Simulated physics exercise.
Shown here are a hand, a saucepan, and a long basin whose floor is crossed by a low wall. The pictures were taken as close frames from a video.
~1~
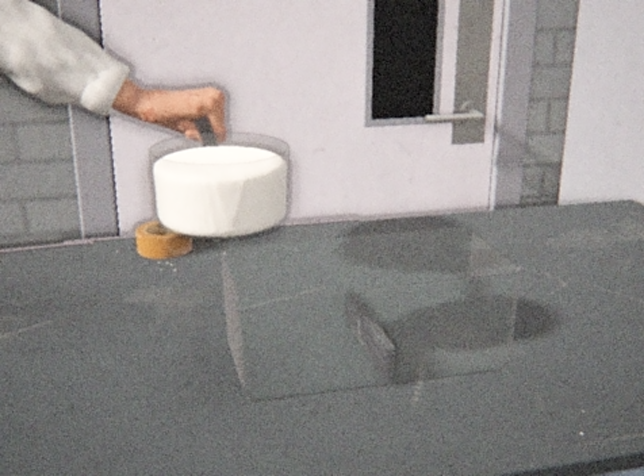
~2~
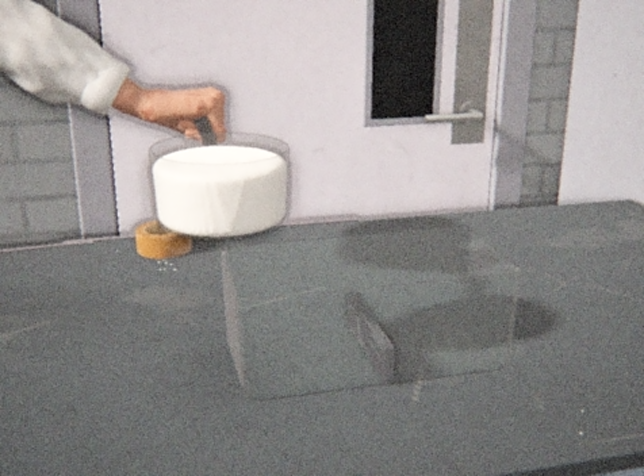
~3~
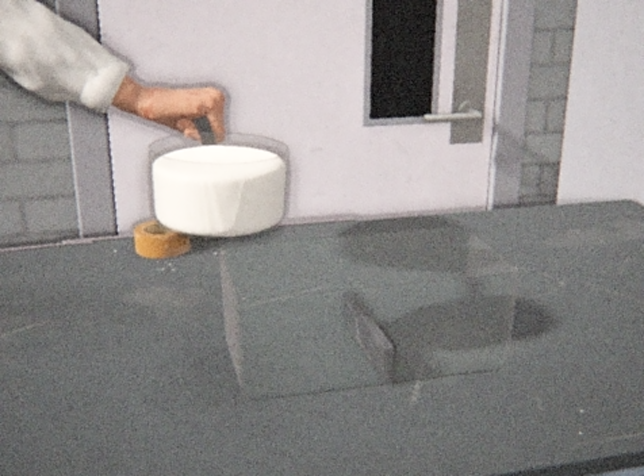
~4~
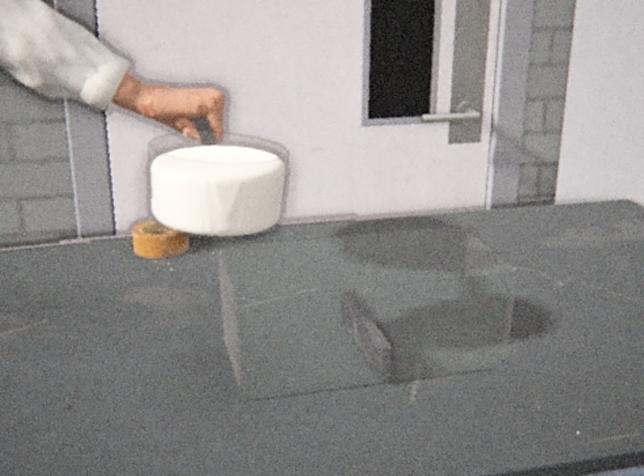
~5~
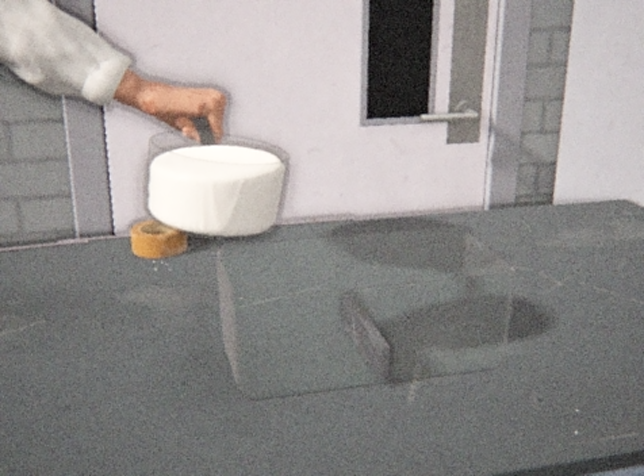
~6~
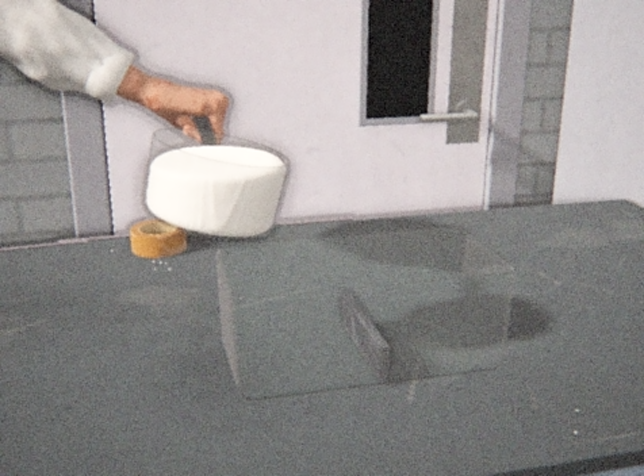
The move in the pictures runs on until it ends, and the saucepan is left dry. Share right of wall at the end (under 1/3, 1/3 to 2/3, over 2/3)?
The amount right of the wall is going to stop below one third.
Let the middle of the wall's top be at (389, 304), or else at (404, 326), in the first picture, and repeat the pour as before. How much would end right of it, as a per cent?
Try one about 0 %, try two about 20 %.
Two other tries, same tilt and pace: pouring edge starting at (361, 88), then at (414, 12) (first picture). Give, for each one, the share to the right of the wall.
About 90 % the first time, about 60 % the second.
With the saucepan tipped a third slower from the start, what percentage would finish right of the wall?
It comes to some 10 per cent.
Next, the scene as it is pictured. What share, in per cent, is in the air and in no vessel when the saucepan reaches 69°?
About 25 per cent.
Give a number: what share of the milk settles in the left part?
About 85 percent.
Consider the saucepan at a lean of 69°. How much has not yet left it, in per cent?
It works out to close to 60 percent.
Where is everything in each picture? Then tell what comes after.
In the first frame, it leans 0°; its right rim is at (287, 146); the milk meets the walls at (154, 165) and (283, 157); the long basin's rim runs from (230, 274) to (495, 250); the wall's top is at (370, 321).
In the second frame, it leans 1°; its right rim is at (287, 146); the milk meets the walls at (154, 165) and (283, 157).
In the third frame, it leans 2°; its right rim is at (286, 148); the milk meets the walls at (152, 164) and (283, 158).
In the fourth frame, it leans 5°; its right rim is at (286, 151); the milk meets the walls at (152, 164) and (282, 159).
In the fifth frame, it leans 9°; its right rim is at (286, 155); the milk meets the walls at (151, 163) and (281, 159).
In the sixth frame, it leans 13°; its right rim is at (287, 161); the milk meets the walls at (151, 164) and (283, 159).
A moment on, the saucepan is tipped part way and 58 per cent is still to pour, 17 is left of the wall and 0 right of it.
Next, the saucepan is tipped right over and 11 per cent is still to pour, 79 is left of the wall and 5 right of it.
Then the saucepan is tipped right over and 1 per cent is still to pour, 89 is left of the wall and 9 right of it.
Later the saucepan is tipped right over and 0 per cent is still to pour, 88 is left of the wall and 12 right of it.
At rest 87 per cent lies left of the wall, 12 right of it and 0 outside.
